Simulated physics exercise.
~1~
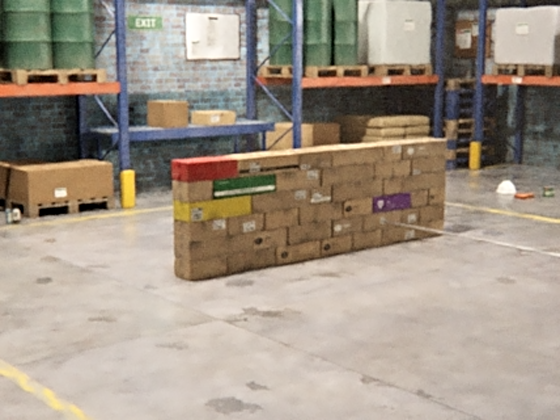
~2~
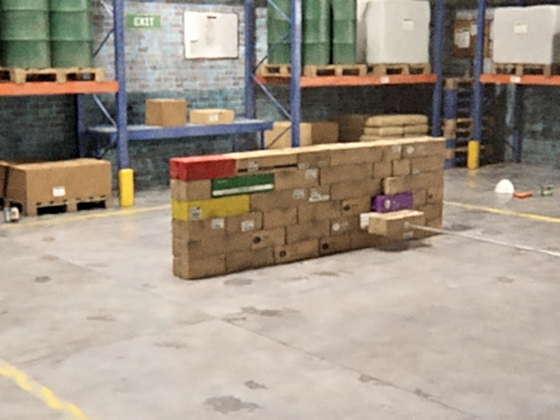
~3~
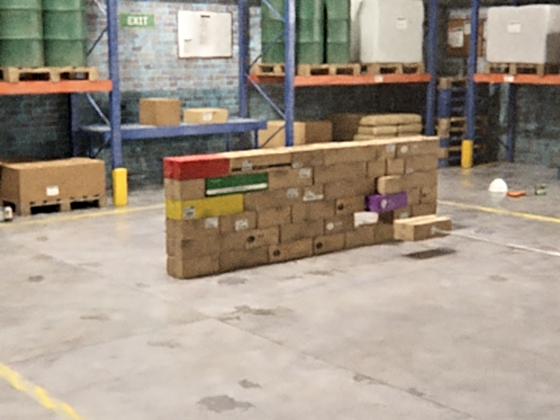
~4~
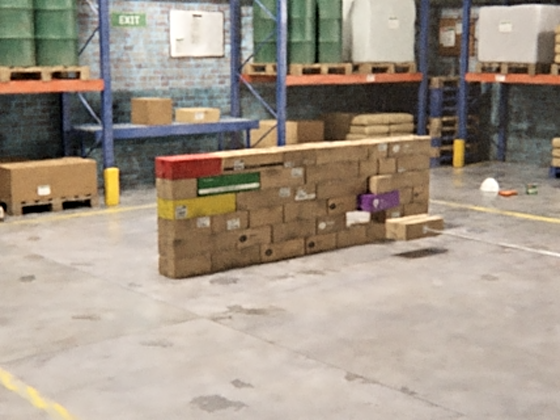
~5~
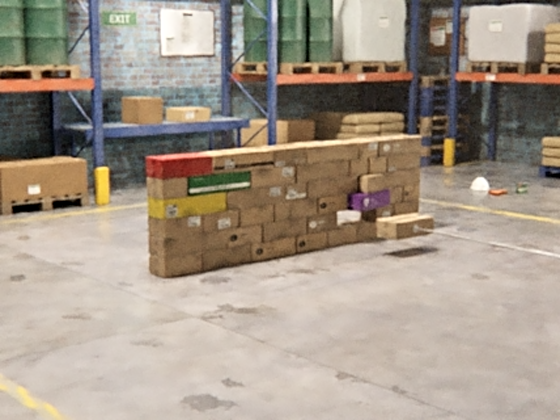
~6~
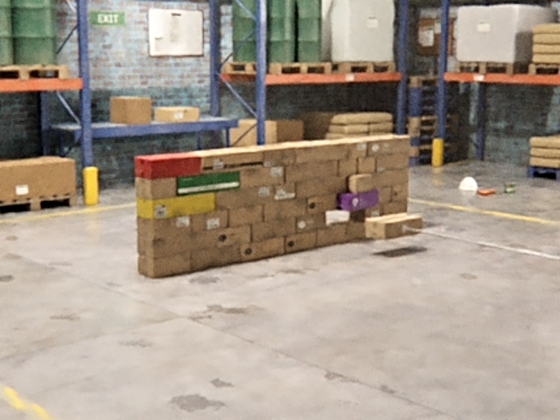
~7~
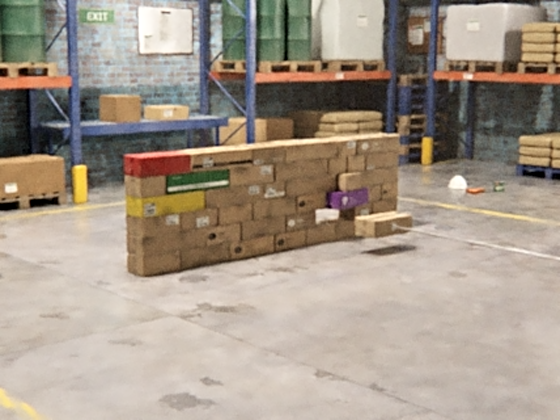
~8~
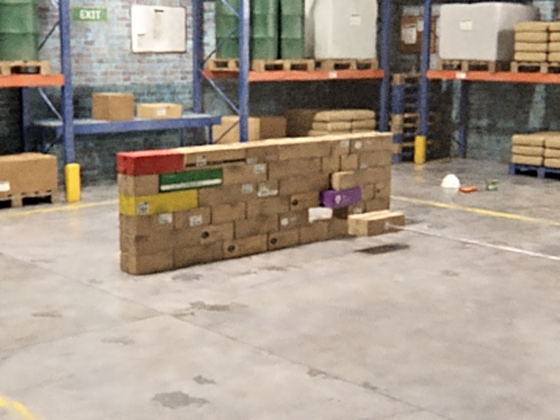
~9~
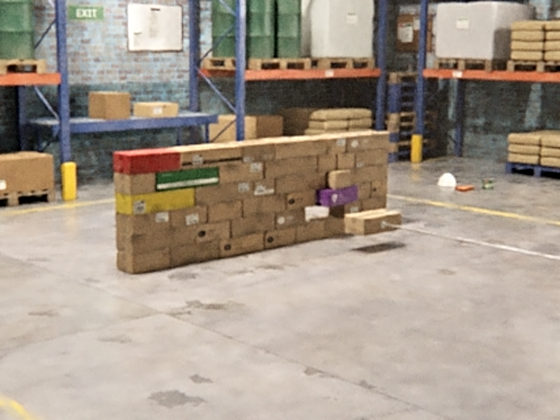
In a warehouse with blue and orange racking, a long, low wall of brown parcels stands on the concrete floor, with red, yellow, green and purple ones among them. A thin rigid arm reaching in from the right draws a brown parcel out of the wall near its right end. The purple parcel shifts a little out of line as the piece slides clear to the right. The pulled parcel then stays just off the wall while the view pans slightly right. At the end the wall still stands, with the red, yellow and green parcels in place.
